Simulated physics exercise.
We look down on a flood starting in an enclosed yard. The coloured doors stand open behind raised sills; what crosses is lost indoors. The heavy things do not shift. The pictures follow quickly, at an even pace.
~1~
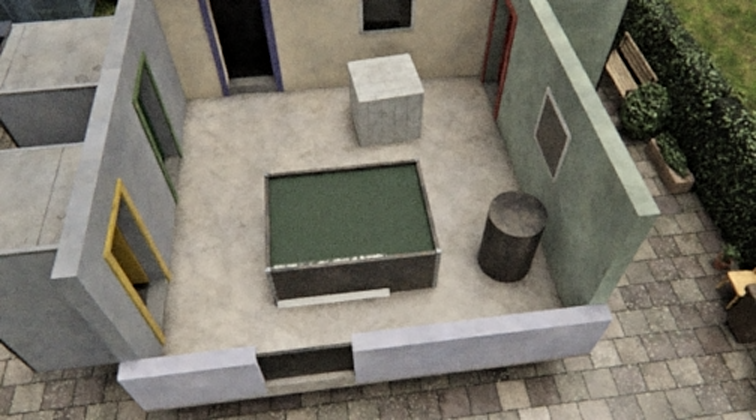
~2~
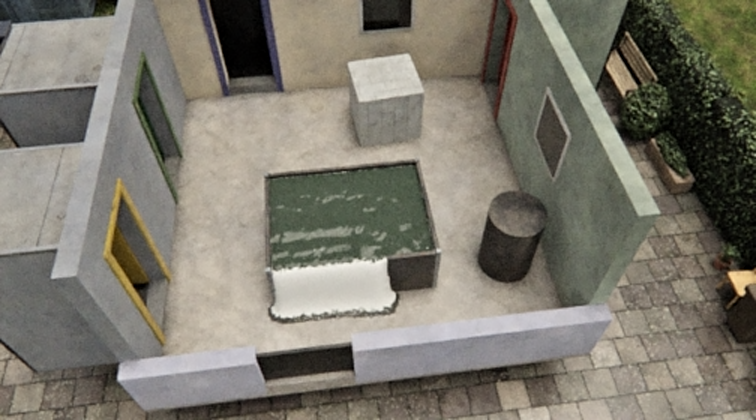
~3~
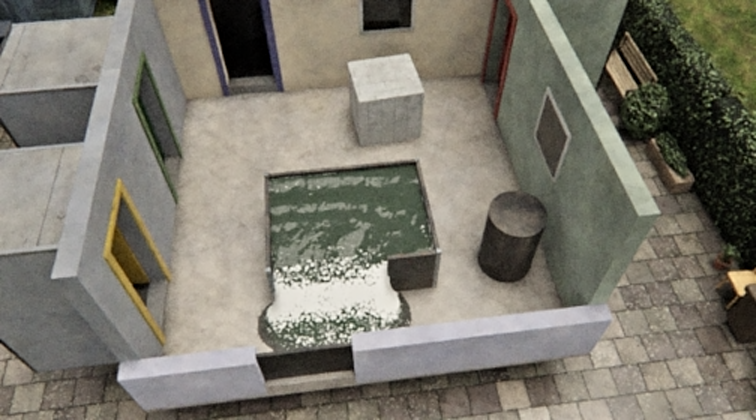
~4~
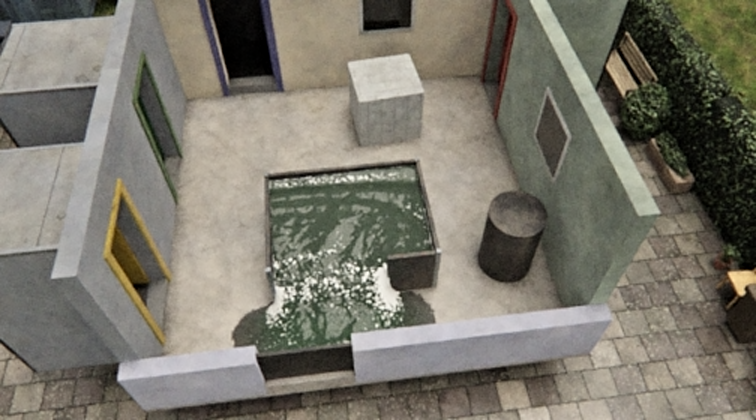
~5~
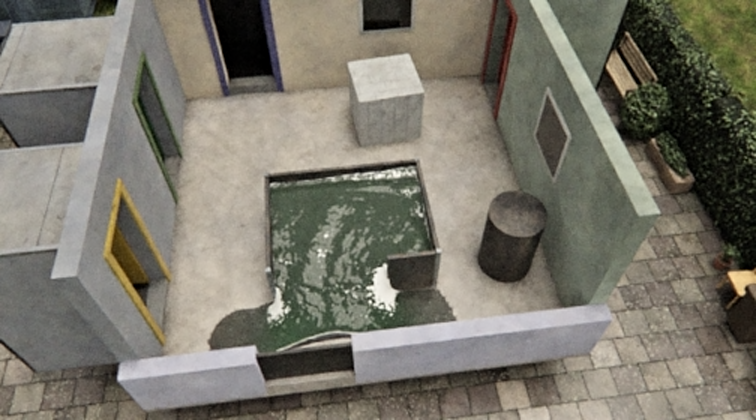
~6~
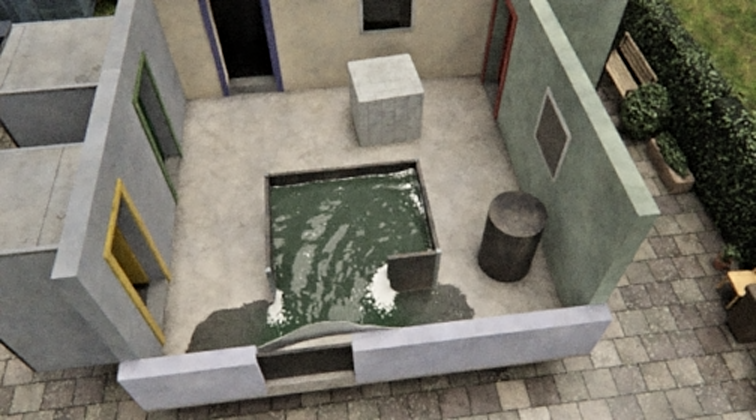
In a walled yard with coloured doorways, a still tank of dark green water opened at its front, and water poured out, foamed white, and spread both ways along the low front wall.
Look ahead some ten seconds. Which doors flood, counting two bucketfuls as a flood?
The green door stays under that; the yellow door takes more than that; the red door takes more than that; the blue door stays under that.
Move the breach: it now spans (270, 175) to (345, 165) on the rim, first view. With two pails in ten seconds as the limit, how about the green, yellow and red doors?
My reading: Green door passes that mark, yellow door lets less in, red door takes more.
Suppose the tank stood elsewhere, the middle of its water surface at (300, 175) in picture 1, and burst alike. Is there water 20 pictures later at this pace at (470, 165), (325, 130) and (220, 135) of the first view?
In turn: Covered, free of water, wet.
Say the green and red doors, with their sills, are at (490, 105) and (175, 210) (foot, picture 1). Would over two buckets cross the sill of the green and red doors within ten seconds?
My reading: The green one floods; the red one keeps below it.
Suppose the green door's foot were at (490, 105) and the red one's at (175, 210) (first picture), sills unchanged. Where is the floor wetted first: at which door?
The yellow one.
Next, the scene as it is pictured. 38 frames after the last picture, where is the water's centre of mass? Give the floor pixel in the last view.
Around (355, 211).
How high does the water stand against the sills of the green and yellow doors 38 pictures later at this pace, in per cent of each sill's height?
Roughly 40 per cent, then 90 per cent.
A moment on, water covers 25 % of the floor; the green door not reached, the yellow door under two buckets in, the red door not reached, the blue door not reached.
Next, water covers 40 % of the floor; the green door wet at the sill, nothing in, the yellow door over two buckets in, the red door not reached, the blue door not reached.
Then, water covers 85 % of the floor; the green door wet at the sill, nothing in, the yellow door far over two buckets in, the red door wet at the sill, nothing in, the blue door wet at the sill, nothing in.
Later, water covers 95 % of the floor; the green door wet at the sill, nothing in, the yellow door far over two buckets in, the red door under two buckets in, the blue door wet at the sill, nothing in.
In the end, water covers 100 % of the floor; the green door wet at the sill, nothing in, the yellow door far over two buckets in, the red door far over two buckets in, the blue door wet at the sill, nothing in.
